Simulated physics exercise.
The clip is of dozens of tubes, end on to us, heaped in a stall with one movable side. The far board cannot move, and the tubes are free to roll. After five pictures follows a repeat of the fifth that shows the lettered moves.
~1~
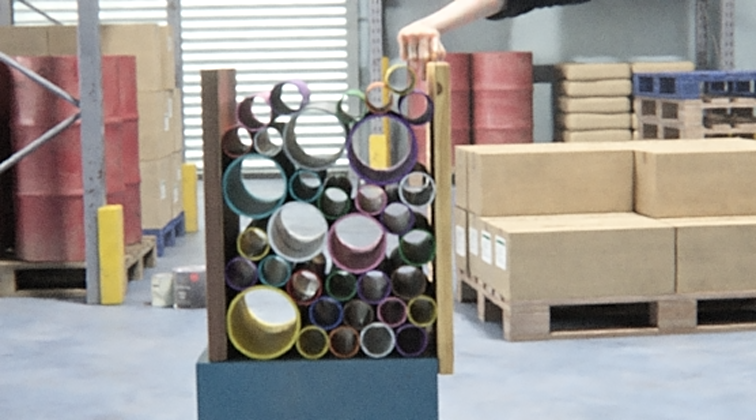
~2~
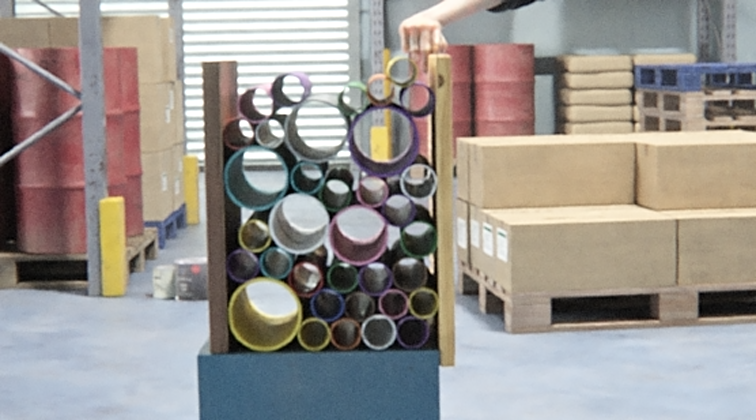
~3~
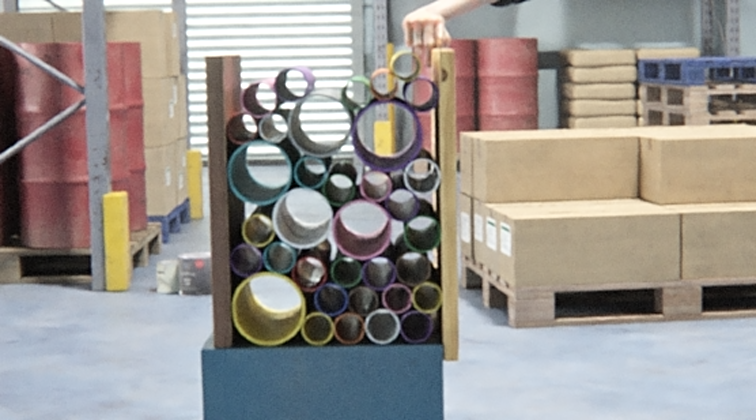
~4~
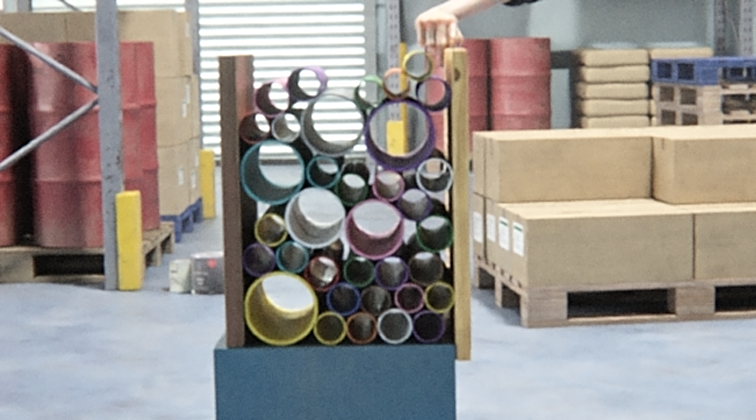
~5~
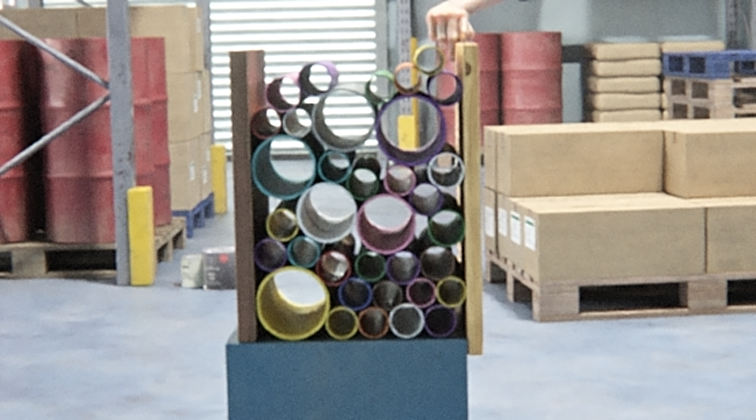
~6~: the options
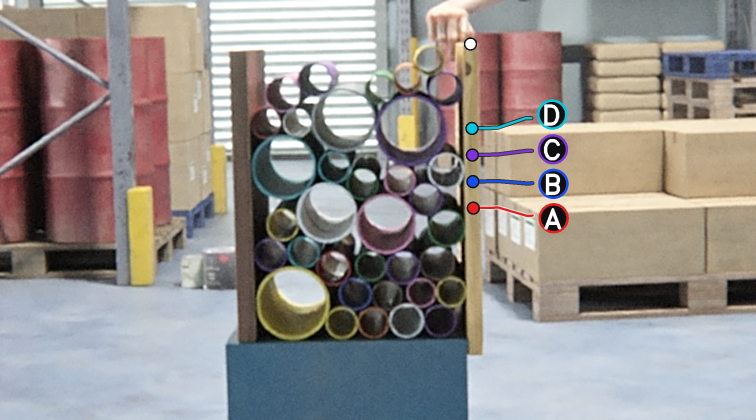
In this clip, dozens of colourful tubes sit heaped between two upright boards on a blue base in a warehouse, a hand resting at the top right, while the view shifts slightly and the heap shows little or no movement.
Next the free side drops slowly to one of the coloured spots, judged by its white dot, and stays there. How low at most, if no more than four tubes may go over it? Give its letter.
At most to B.
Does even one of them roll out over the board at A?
At A: Yes.
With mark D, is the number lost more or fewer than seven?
Fewer than seven.
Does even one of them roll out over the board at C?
Yes.
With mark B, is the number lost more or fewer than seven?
At B, fewer than seven.
On the marked copy, A at (474, 208); B at (473, 182); C at (473, 155); D at (472, 128); the white dot at (471, 44).
Following B. Soon after the start, top of the board (463, 104).
Later, top of the board (465, 173).
In the end, top of the board (465, 181), two out over the board.
As for the rest, A more than four out over the board; C one out over the board; D none out over the board.
